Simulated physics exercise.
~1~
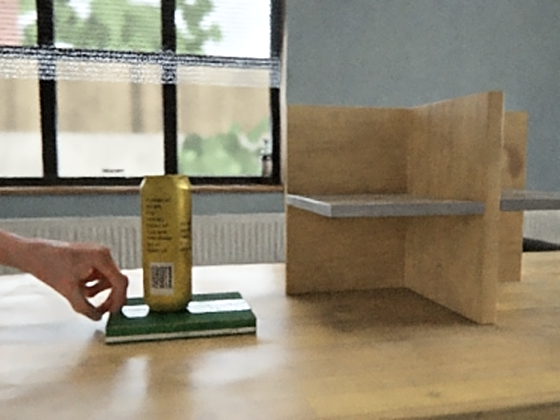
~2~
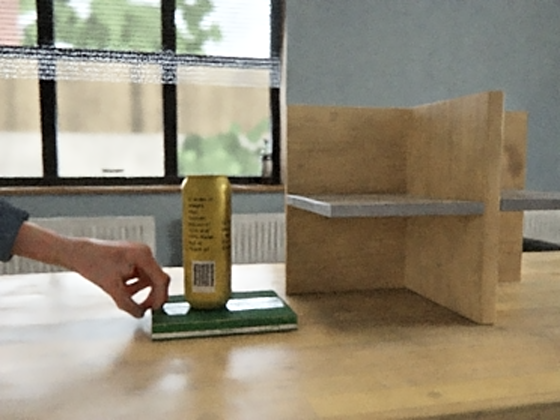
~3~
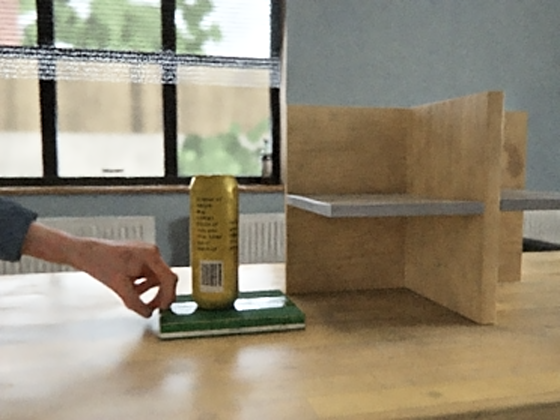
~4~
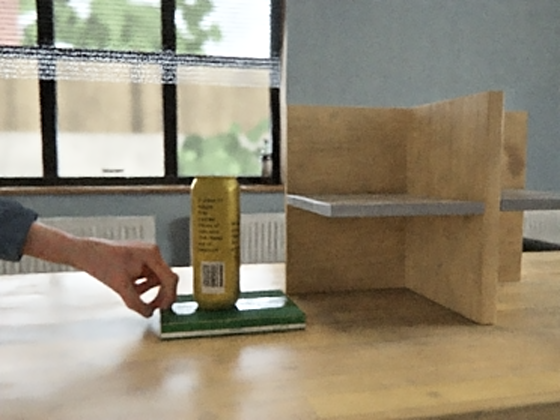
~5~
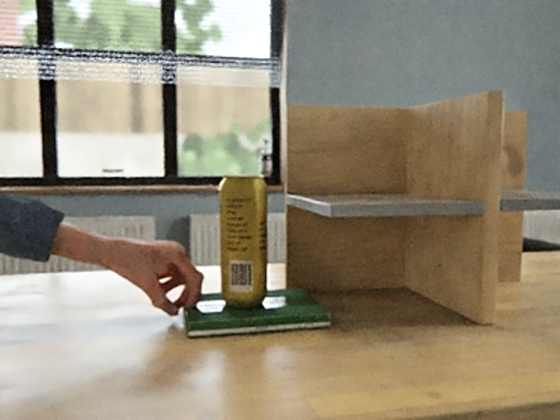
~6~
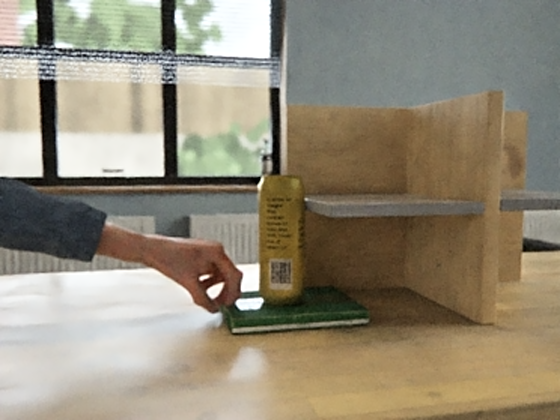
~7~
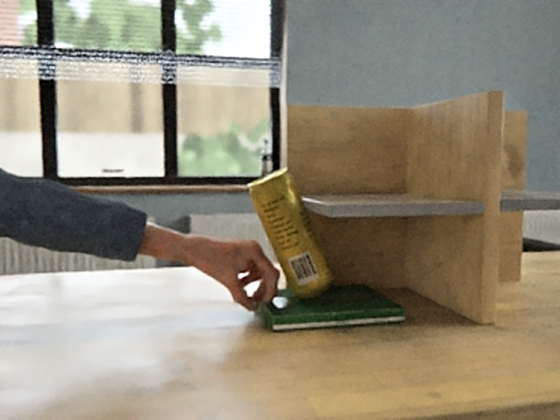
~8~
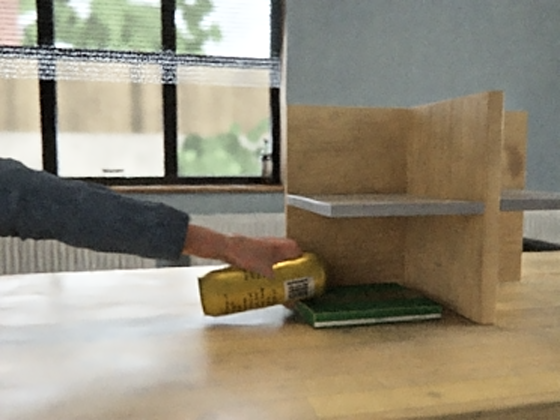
A yellow can standing on a flat green box rides to the right as a hand pushes the box across a table toward a low shelf; the can meets the shelf's edge, tips back to the left and ends on its side against the hand, while the box slides beneath the shelf.
